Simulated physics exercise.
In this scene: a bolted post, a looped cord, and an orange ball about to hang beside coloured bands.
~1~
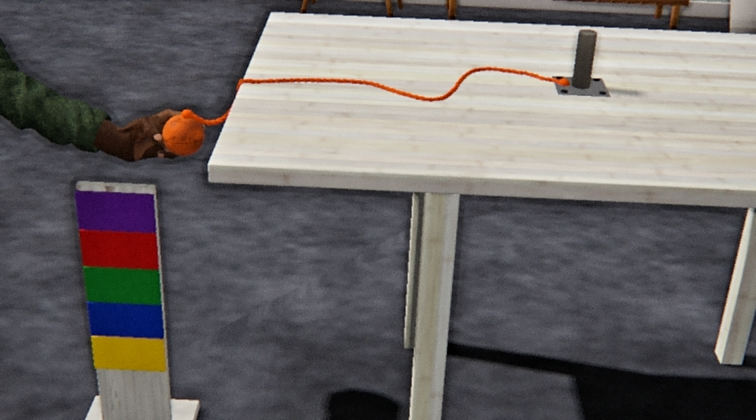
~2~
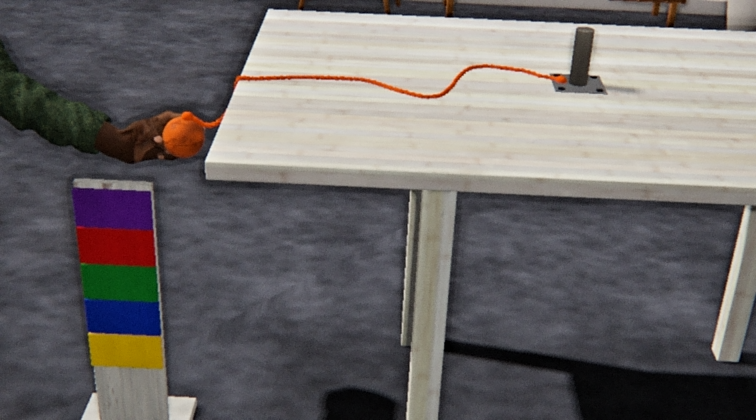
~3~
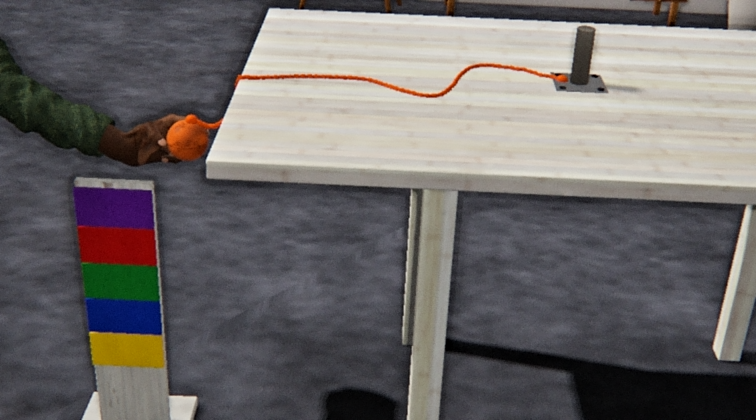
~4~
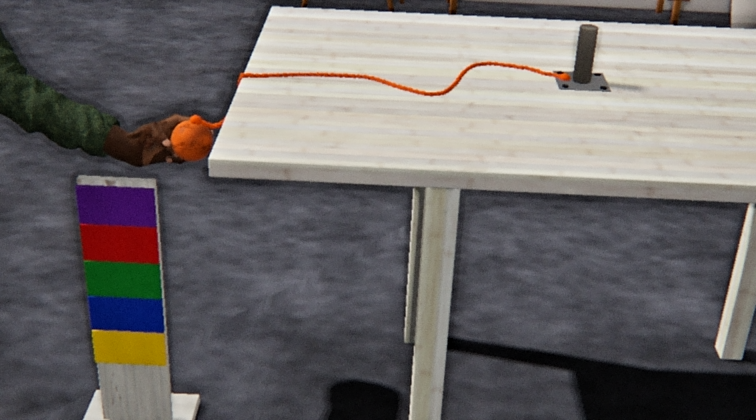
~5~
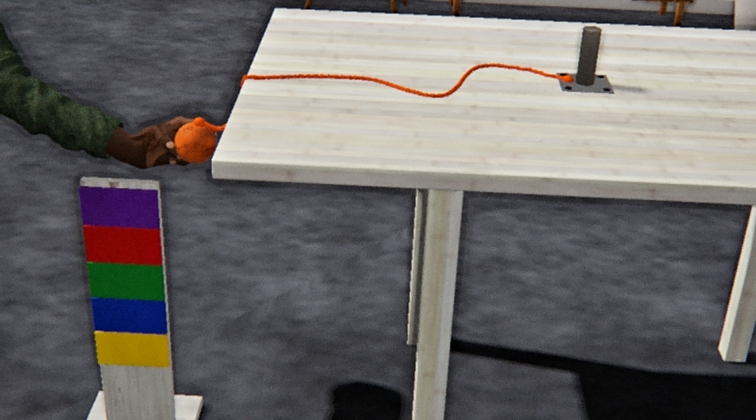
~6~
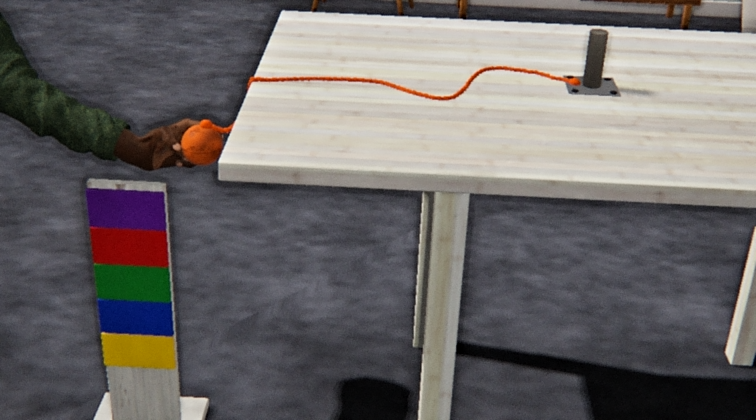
Beside a pale wooden table, a gloved hand in a green sleeve holds an orange ball above a board of purple, red, green, blue and yellow bands. An orange cord curves across the tabletop to a dark post, barely changing, while the view shifts slightly and the hand stays nearly still.
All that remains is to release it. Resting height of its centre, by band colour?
Red.
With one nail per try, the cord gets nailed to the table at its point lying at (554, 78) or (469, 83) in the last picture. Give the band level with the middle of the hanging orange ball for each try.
In order: Red; purple.
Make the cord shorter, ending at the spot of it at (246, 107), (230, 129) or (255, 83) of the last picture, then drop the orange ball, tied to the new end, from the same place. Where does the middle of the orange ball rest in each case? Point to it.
Well, that gives around (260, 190) the first time, (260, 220) the next and (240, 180) the last.
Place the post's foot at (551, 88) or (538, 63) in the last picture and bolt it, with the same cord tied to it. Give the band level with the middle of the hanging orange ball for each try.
Green; green.
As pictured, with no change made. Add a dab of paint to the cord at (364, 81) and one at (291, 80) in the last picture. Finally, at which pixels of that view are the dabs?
(284, 82) and (250, 124), roughly.
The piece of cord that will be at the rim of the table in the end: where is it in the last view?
Look around (328, 79).
Soon after, ball near (231, 238); level with red.
Then, ball near (285, 239); level with red.
Further on, ball near (264, 250); level with red.
At rest, ball near (246, 249); level with red. At red.
